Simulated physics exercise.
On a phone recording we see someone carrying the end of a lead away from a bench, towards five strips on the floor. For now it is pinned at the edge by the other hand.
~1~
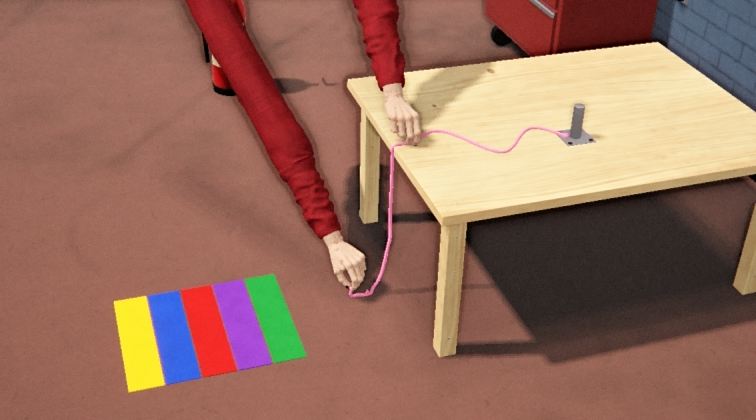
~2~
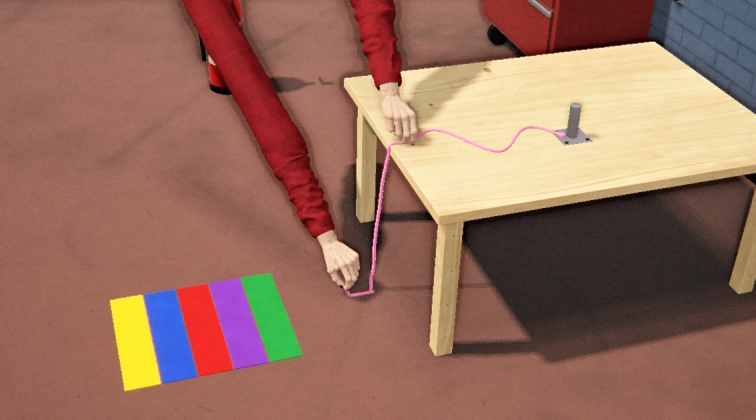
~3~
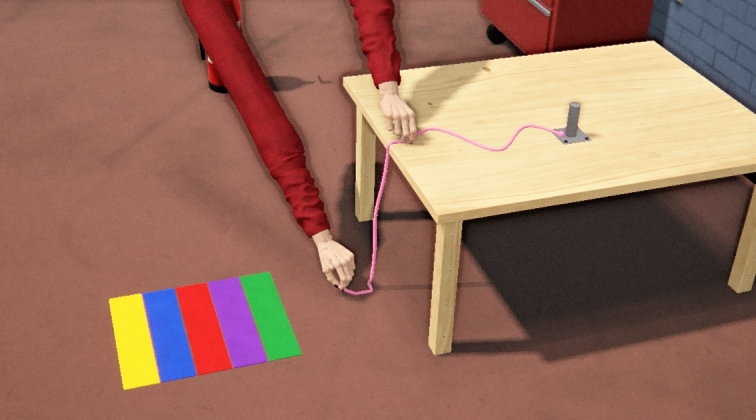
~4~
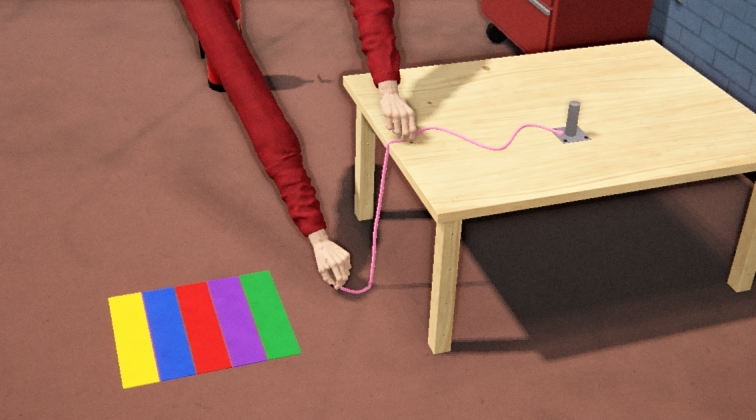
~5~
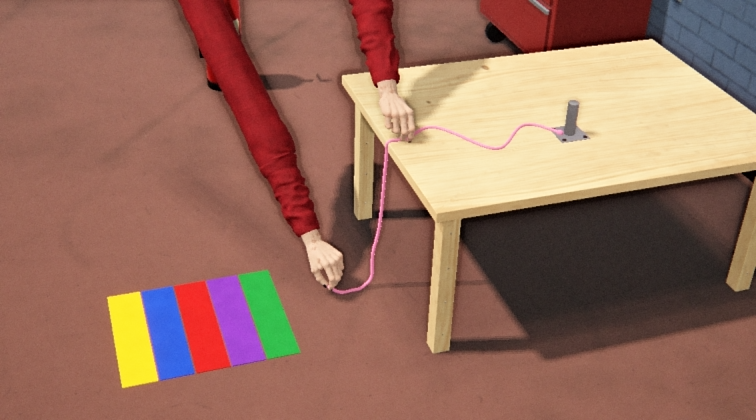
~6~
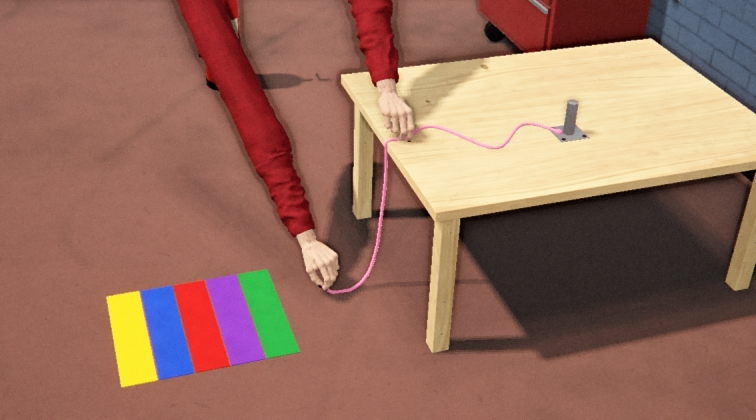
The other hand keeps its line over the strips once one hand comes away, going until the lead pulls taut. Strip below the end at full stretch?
Blue.
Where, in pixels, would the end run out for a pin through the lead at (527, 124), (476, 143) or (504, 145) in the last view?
For the three tries you'd see (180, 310), (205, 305) and (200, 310).
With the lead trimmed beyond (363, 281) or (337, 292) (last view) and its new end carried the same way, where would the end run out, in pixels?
Roughly (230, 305), (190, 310).
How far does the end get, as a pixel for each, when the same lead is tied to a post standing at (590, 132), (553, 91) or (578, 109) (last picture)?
Roughly (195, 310), (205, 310) and (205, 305), try by try.
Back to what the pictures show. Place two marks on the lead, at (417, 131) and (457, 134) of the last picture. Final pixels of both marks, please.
I'd say about (374, 167) for one and about (419, 149) for the other.
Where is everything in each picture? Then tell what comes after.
In the first picture, end (351, 287); green (284, 344); purple (250, 350); red (215, 357); blue (180, 364); yellow (144, 371).
In the second picture, end (345, 287); lead through (533, 127) (497, 151) (437, 130) (388, 155) (378, 219) (372, 274).
In the third picture, end (340, 286).
In the fourth picture, end (336, 286); lead through (532, 125) (496, 150) (436, 128) (387, 153) (378, 217) (372, 272).
In the fifth picture, end (329, 286).
In the sixth picture, end (324, 287); lead through (530, 124) (494, 148) (434, 127) (386, 152) (382, 215) (369, 271).
A little later, end near (228, 304); over purple.
Next, end near (188, 311); over red.
When it is tight, end near (164, 315); over blue. It gets as far as the blue strip.
